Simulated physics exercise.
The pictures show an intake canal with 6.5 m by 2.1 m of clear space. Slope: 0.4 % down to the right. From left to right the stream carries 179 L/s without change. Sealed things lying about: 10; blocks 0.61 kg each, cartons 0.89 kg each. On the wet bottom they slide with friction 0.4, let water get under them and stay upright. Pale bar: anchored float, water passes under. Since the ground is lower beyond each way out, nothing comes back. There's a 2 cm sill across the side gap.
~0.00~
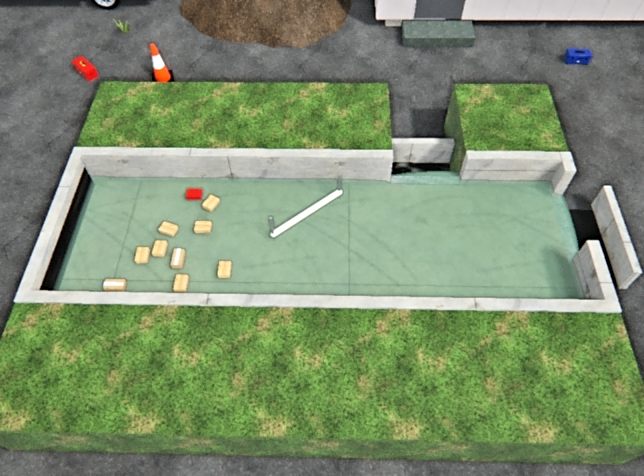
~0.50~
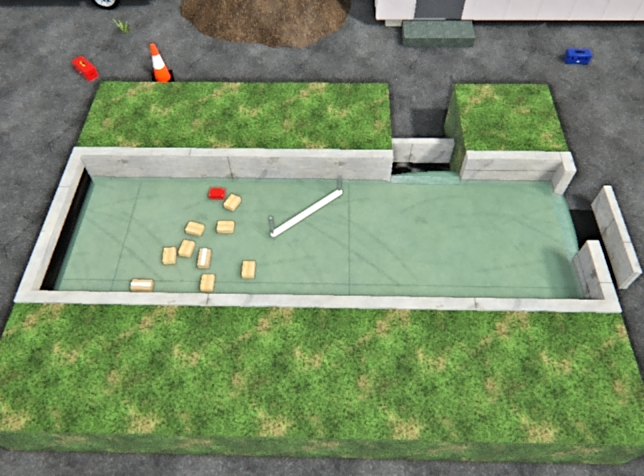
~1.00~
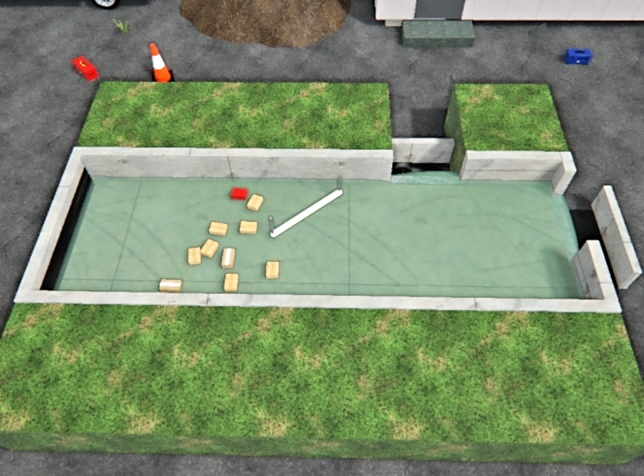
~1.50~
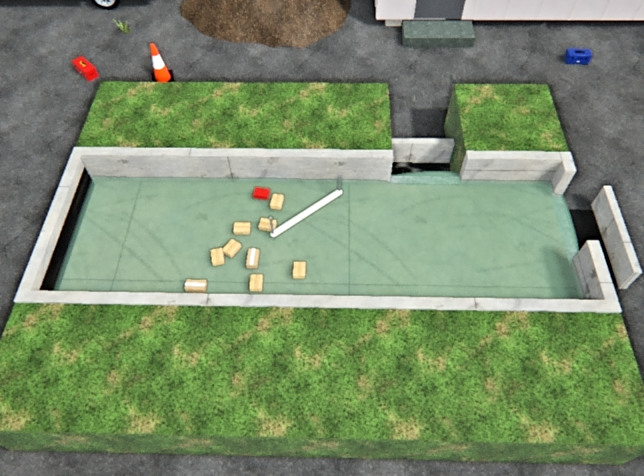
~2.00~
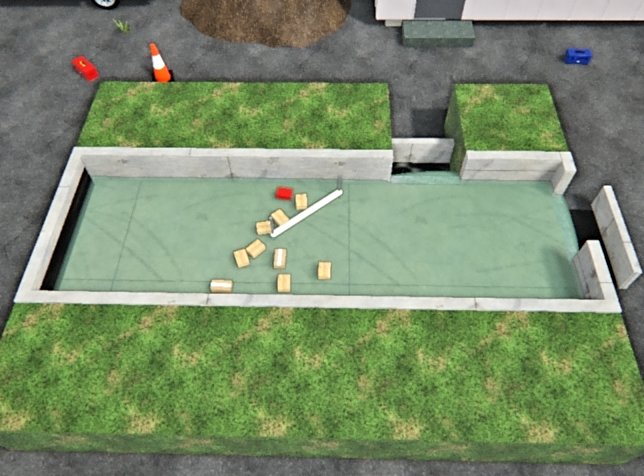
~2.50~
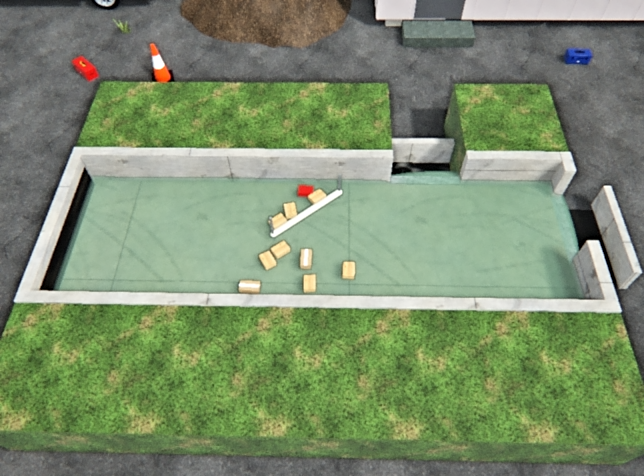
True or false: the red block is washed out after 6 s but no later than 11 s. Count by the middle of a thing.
False, later than 11 s or never.
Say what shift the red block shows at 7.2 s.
Displacement near 200 cm.
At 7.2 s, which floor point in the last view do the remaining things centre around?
(427, 230).
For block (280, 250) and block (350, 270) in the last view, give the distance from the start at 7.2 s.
Distances, as listed: 400 cm then 400 cm.
After 3.5 s the red block is near (324, 179), 1.8 m from its start, afloat; 0 of 10 are out; 10 afloat.
After 7.2 s the red block is near (325, 180), 1.8 m from its start, afloat; 0 of 10 are out; 10 afloat.
After 12.0 s the red block is near (325, 180), 1.8 m from its start, afloat; 7 of 10 are out; 3 afloat.
After 16.0 s the red block is near (325, 180), 1.8 m from its start, afloat; 8 of 10 are out; 2 afloat.
